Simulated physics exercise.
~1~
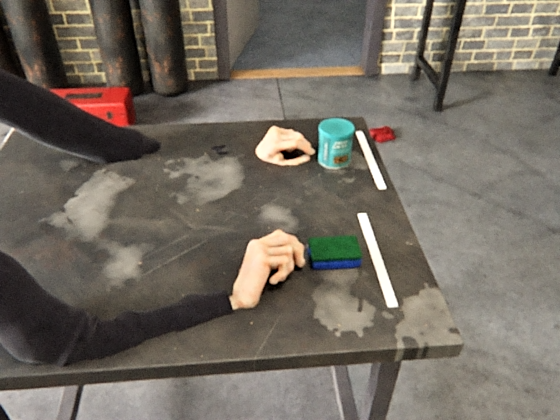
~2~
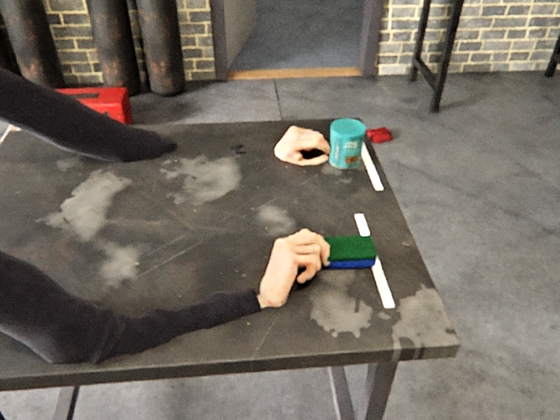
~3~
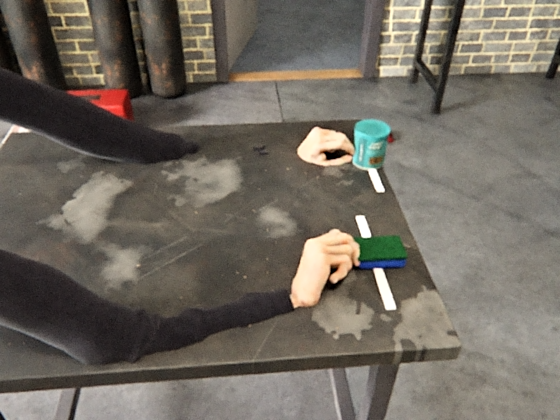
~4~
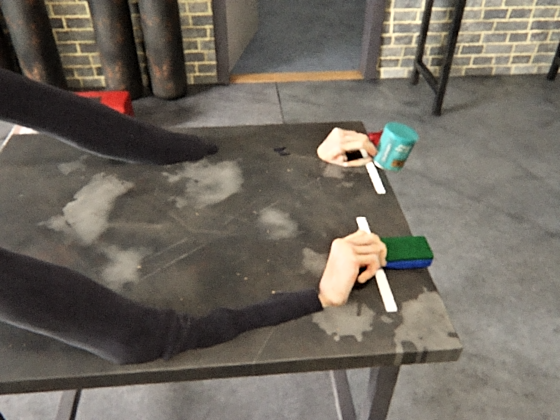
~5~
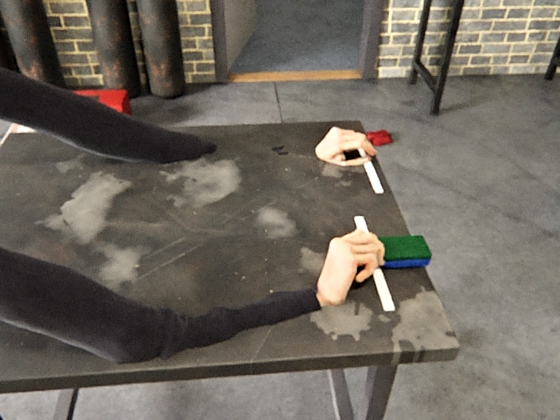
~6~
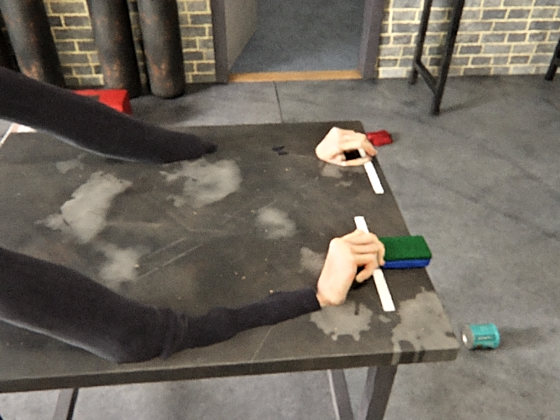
In the video, two hands in dark sleeves push a turquoise tin and a green and blue sponge rightward across a dark table to white tape strips. The tin tips over the edge and falls to the floor, while the sponge stays on the table near the edge.
